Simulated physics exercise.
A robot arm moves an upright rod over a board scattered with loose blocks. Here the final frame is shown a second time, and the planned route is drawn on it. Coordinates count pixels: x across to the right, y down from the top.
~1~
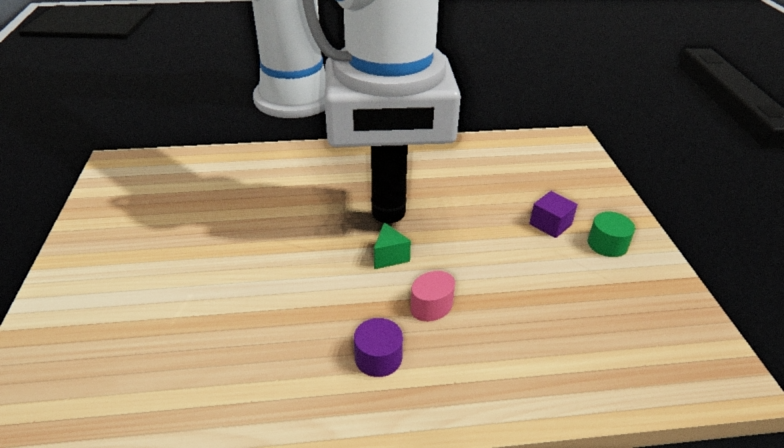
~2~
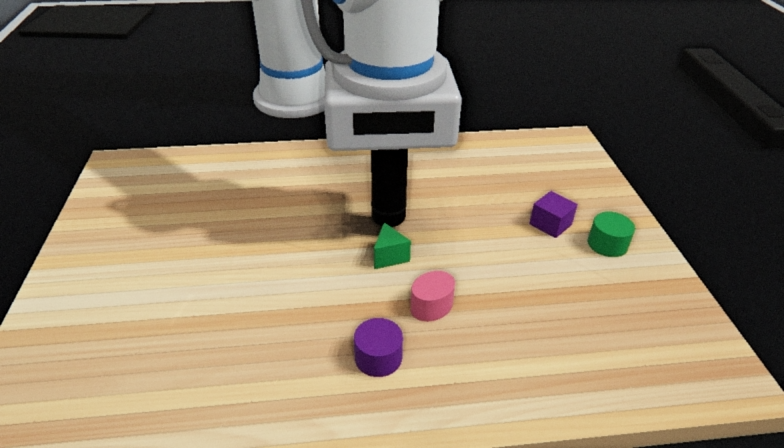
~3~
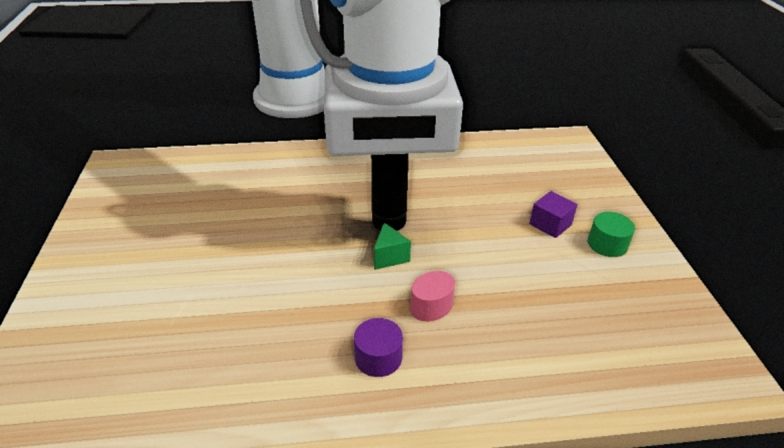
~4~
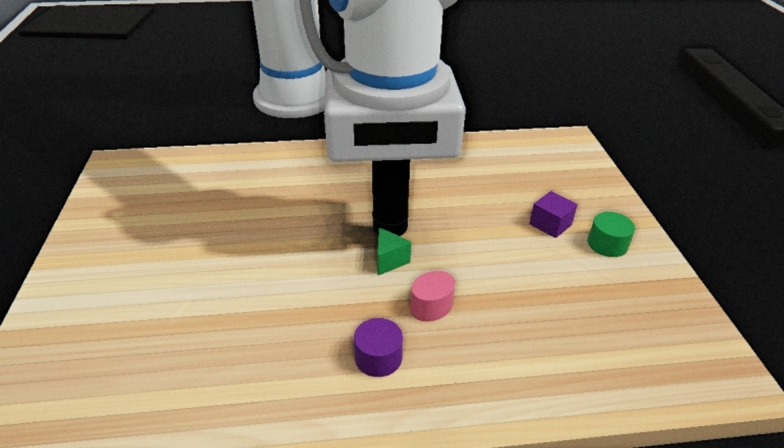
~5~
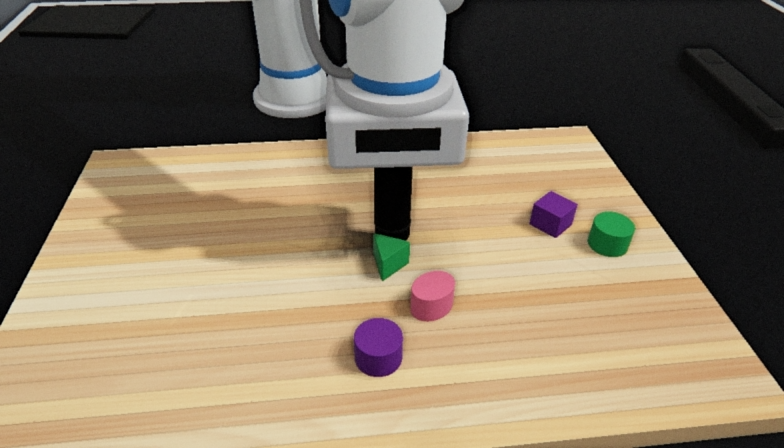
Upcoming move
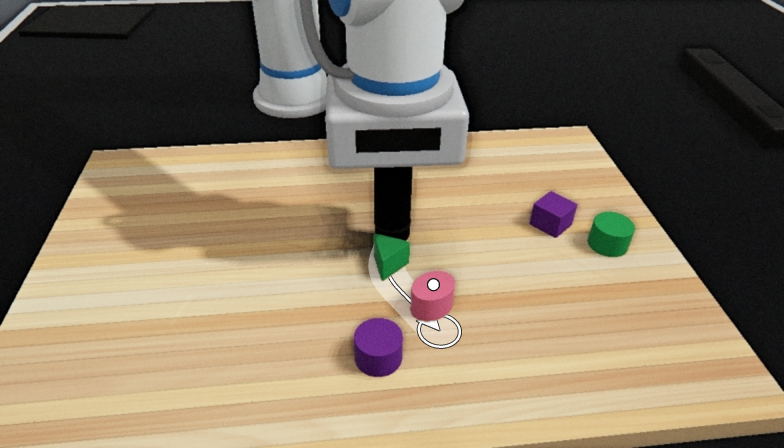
A white robot arm with blue bands holds a black rod upright over a pale striped wooden board, seen from a fixed, raised view in front. A green triangular block sits by the rod's tip, with a pink oval and purple cylinder nearer the viewer, and a purple cube and green cylinder to the right. The rod edges slightly forward, nudging and turning the green triangle while the others stay still.
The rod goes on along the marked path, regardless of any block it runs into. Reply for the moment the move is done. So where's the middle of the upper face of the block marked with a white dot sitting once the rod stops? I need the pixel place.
The middle of the upper face of the block marked with a white dot will lie at about (483, 310) in the picture.
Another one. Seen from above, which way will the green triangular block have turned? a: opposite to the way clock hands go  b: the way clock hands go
Option b.
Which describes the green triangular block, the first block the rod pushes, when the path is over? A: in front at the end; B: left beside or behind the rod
Answer: B.
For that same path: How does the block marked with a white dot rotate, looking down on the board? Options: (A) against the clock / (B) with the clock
The one that fits is A, against the clock.
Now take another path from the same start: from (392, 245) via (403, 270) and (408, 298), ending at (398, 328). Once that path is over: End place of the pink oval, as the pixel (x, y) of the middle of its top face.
Its top centre lands on (443, 303).
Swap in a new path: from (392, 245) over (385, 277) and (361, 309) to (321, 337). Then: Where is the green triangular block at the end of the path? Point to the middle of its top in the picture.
It ends at (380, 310).
The drawn path runs from (392, 245) through (388, 273) and (411, 301) to (439, 330); the dot is on the pink oval.
What follows on the original path. One third of the way, rod (389, 264); green triangular block (388, 276), turned 15° anticlockwise.
Two thirds of the way, rod (412, 291); green triangular block (396, 302); pink oval (448, 293), turned 20° anticlockwise.
At the end, rod (440, 320); purple circular block (370, 346); green triangular block (407, 320), turned 50° clockwise; pink oval (483, 310), turned 70° anticlockwise.
